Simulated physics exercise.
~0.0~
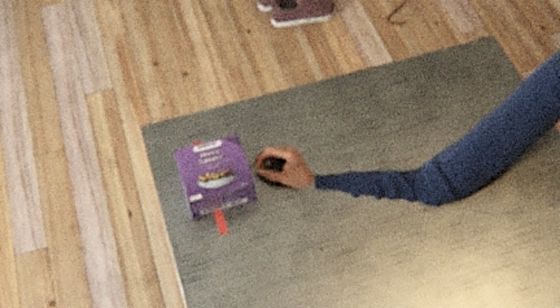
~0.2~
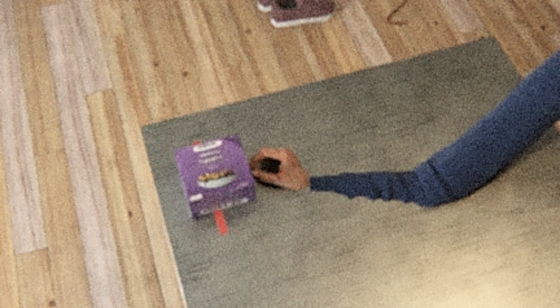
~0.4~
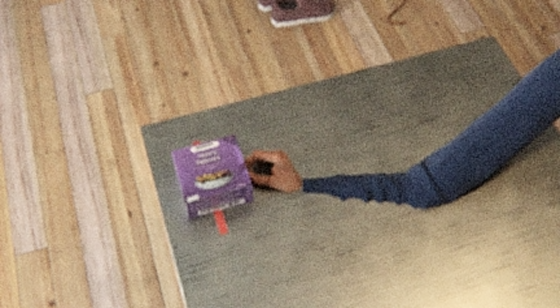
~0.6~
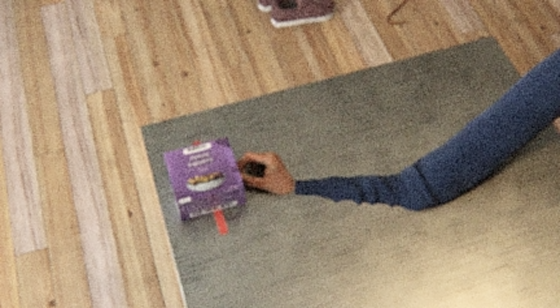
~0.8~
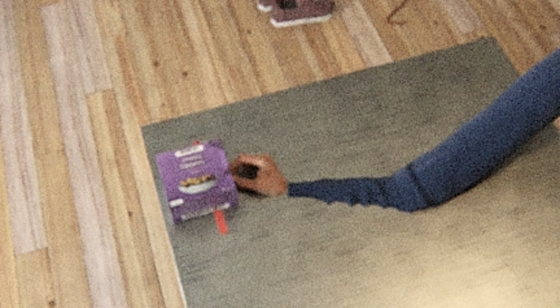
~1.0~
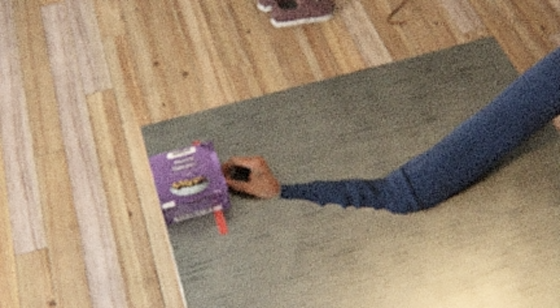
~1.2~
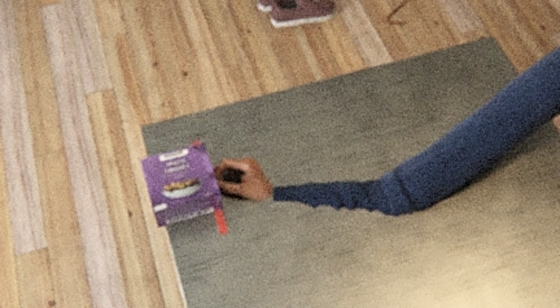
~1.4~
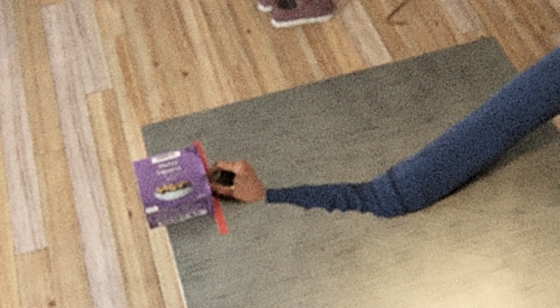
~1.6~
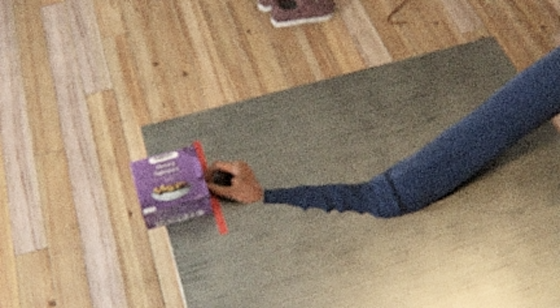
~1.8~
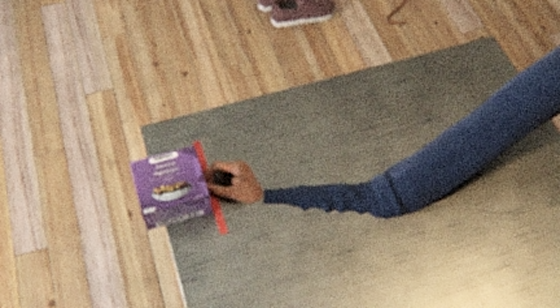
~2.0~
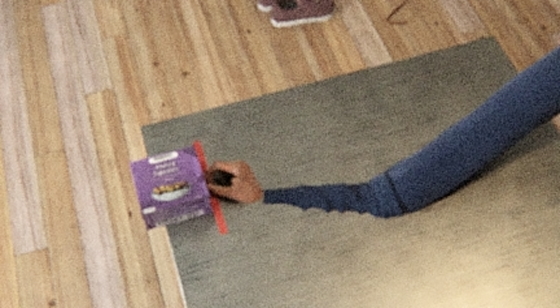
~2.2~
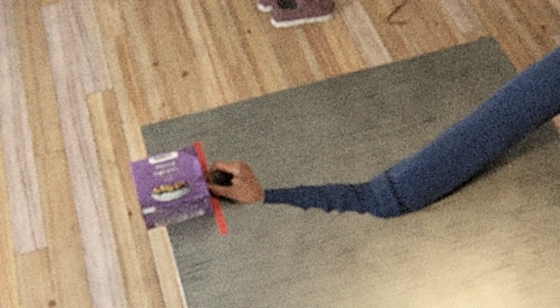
In this clip, a hand reaching in from the right slowly pushes a purple box leftward across a dark tabletop, past a strip of red tape. The box stops at the left edge, slightly overhanging it, and stays on the table with the hand against it.
